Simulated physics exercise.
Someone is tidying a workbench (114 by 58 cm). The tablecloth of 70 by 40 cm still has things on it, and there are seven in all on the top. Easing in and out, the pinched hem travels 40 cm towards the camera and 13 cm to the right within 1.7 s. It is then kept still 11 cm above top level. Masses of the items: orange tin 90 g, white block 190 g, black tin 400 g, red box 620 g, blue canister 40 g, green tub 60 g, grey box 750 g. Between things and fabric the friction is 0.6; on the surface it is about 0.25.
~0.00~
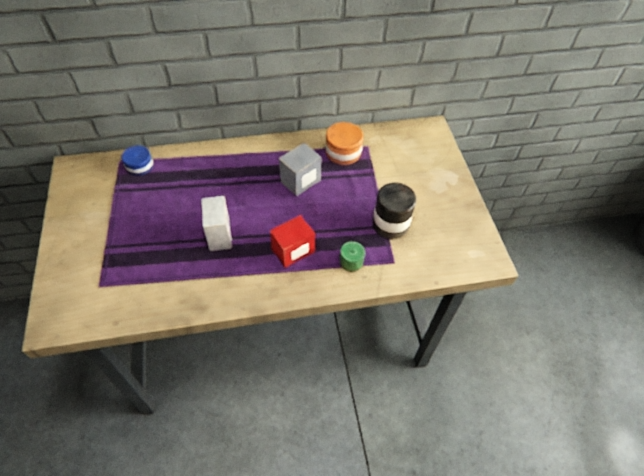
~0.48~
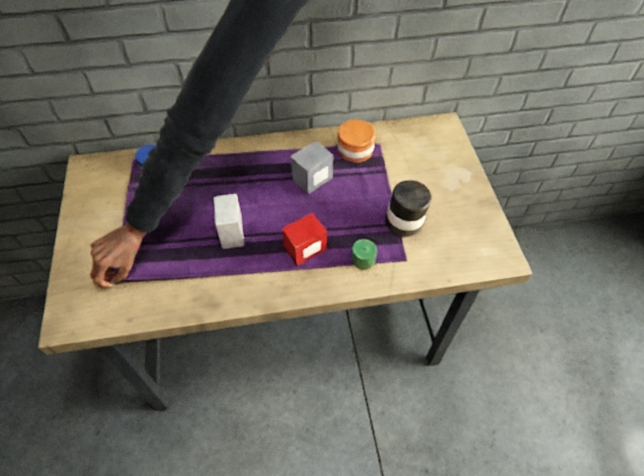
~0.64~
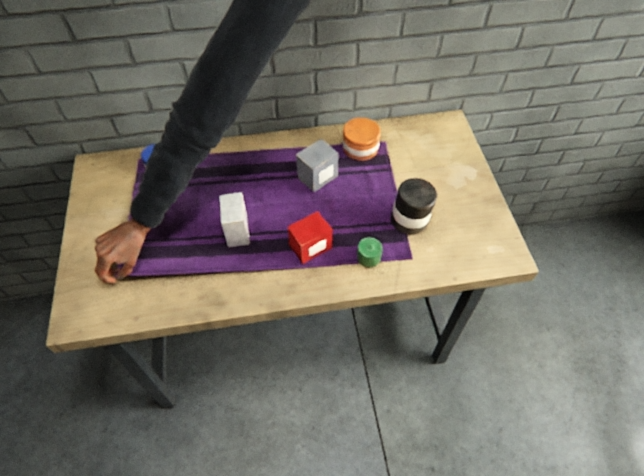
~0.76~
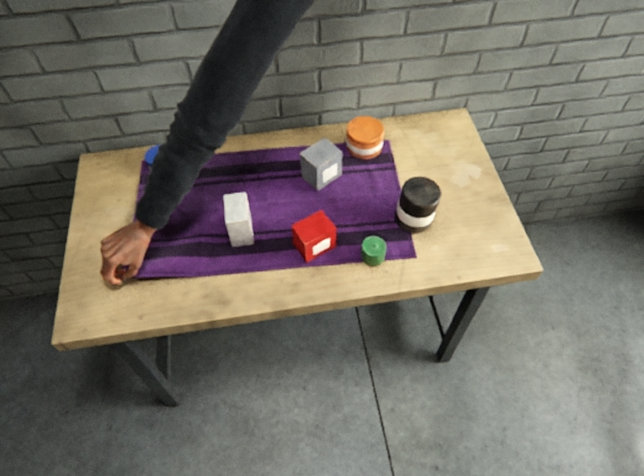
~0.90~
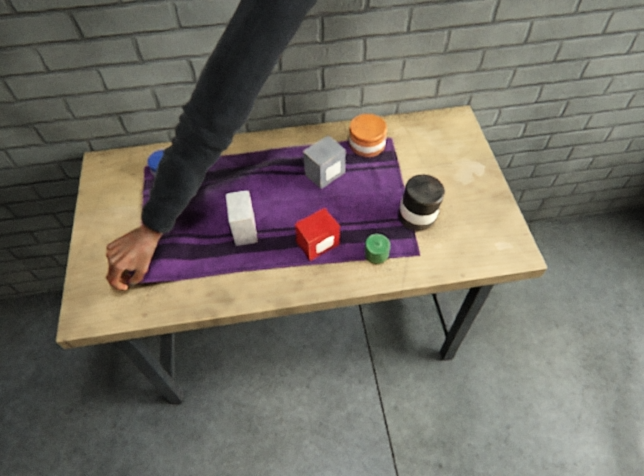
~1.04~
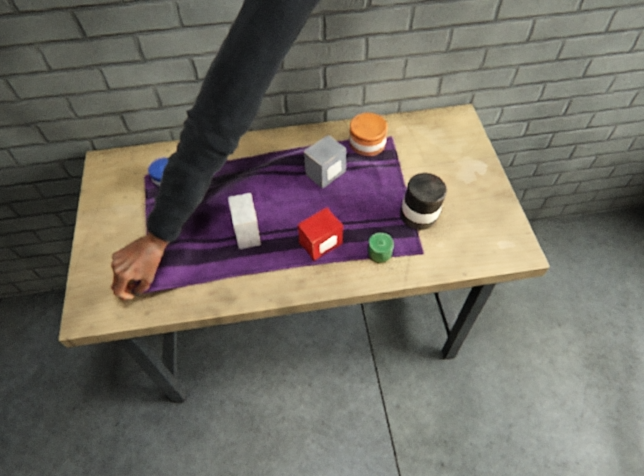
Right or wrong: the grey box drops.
Wrong, it stays on.
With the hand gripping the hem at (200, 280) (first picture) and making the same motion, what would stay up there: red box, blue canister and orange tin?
Afterwards red box comes off, blue canister comes off and orange tin is still on top.
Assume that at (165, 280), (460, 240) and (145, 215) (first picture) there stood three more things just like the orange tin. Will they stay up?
So it goes: The first one ends up off, the next is still up there, the last ends up off.
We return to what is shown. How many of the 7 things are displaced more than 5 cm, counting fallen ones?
Counted result: 6.
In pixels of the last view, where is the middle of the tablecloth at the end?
I'd point to about (242, 286).
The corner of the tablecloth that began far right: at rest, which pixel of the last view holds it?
That corner comes to rest close to (318, 169) in the last view.
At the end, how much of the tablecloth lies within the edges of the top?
I'd estimate close to 60 per cent.
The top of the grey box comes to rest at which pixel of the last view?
Last view, top position: About (272, 212).
After 1.4 s, 100 % of the tablecloth is still over the top; grey box 5 cm off its start, blue canister 18 cm off its start, white block 9 cm off its start.
After 1.7 s, 85 % of the tablecloth is still over the top; grey box 11 cm off its start, blue canister 33 cm off its start, white block 17 cm off its start.
After 2.0 s, 70 % of the tablecloth is still over the top; grey box 19 cm off its start at (280, 197), blue canister 45 cm off its start at (116, 296), white block 25 cm off its start at (254, 296).
After 2.3 s, 65 % of the tablecloth is still over the top; grey box 22 cm off its start, blue canister 50 cm off its start, white block 27 cm off its start.
After 3.9 s, 60 % of the tablecloth is still over the top; grey box 24 cm off its start at (272, 212), red box over the edge, blue canister over the edge, white block over the edge.
